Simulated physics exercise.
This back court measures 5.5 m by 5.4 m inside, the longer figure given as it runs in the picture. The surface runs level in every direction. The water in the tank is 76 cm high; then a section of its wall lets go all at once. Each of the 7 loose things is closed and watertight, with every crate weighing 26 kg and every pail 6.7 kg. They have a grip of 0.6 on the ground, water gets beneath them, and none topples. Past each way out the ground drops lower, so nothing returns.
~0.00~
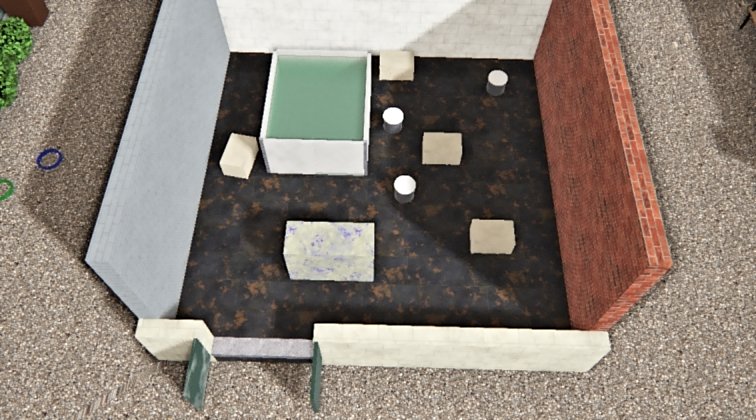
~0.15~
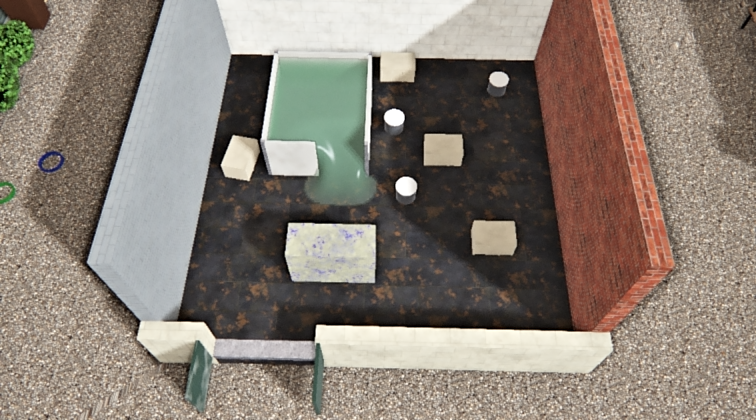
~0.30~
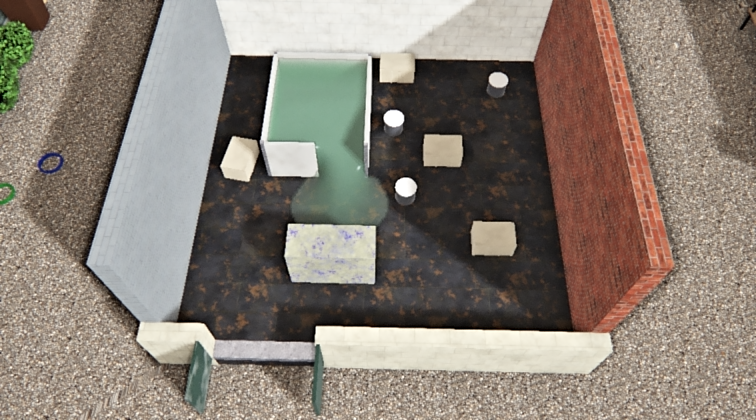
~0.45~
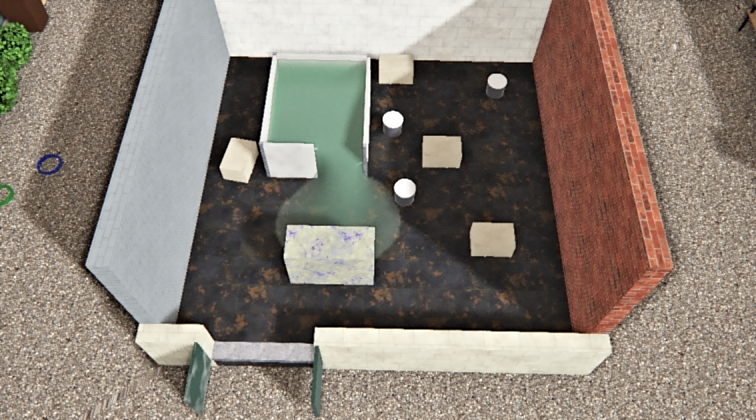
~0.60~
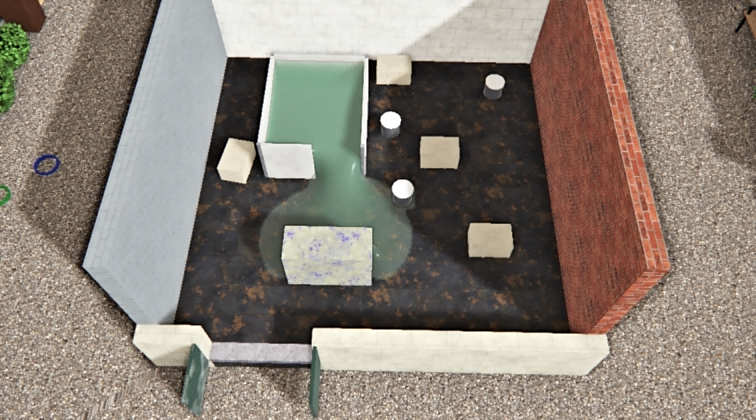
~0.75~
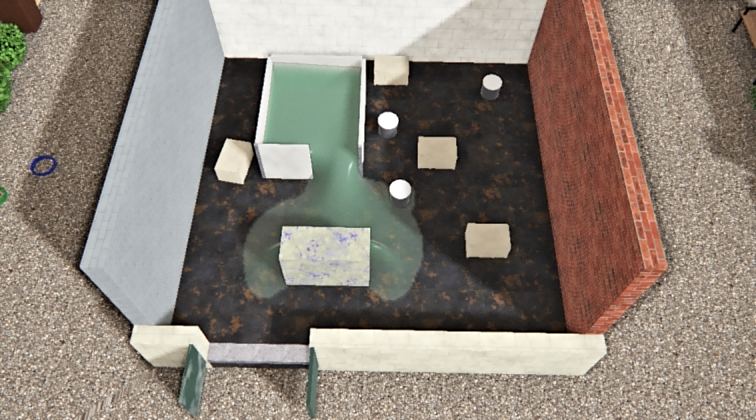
At the start, green water fills a white-walled tank at the back of a walled court, with blocks and short cylinders standing around it. Part of the tank's front opens on the right and water pours through, spreading across the dark floor to the speckled block, then around both its sides, while the objects stay put.
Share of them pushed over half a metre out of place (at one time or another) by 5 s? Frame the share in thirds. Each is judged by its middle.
The share ends up short of one third.
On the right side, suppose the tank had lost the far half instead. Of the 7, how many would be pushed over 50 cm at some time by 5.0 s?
4.
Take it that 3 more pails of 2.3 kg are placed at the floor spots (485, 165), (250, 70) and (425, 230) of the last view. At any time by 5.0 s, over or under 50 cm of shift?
So it's gets above, then gets above, then gets above.
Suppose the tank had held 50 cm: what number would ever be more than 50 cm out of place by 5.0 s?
In that case the number is 0.
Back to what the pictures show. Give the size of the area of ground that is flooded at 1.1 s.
Close to 9.0 m2, I'd say.
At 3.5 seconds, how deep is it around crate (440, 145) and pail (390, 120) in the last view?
Depth approx. 1 cm / 0 cm.
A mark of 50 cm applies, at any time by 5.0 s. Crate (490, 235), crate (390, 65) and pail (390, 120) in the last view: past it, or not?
Beyond the mark, within the mark, within the mark.
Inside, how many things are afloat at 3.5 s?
The number is 0.
After 1.1 s 0 of 7 are over 50 cm from their spots; 0 afloat.
After 2.2 s 0 of 7 are over 50 cm from their spots; 0 afloat.
After 3.5 s 1 of 7 are over 50 cm from their spots; 0 afloat.
After 5.0 s 1 of 7 are over 50 cm from their spots, and 1 have been at some point; 0 afloat.
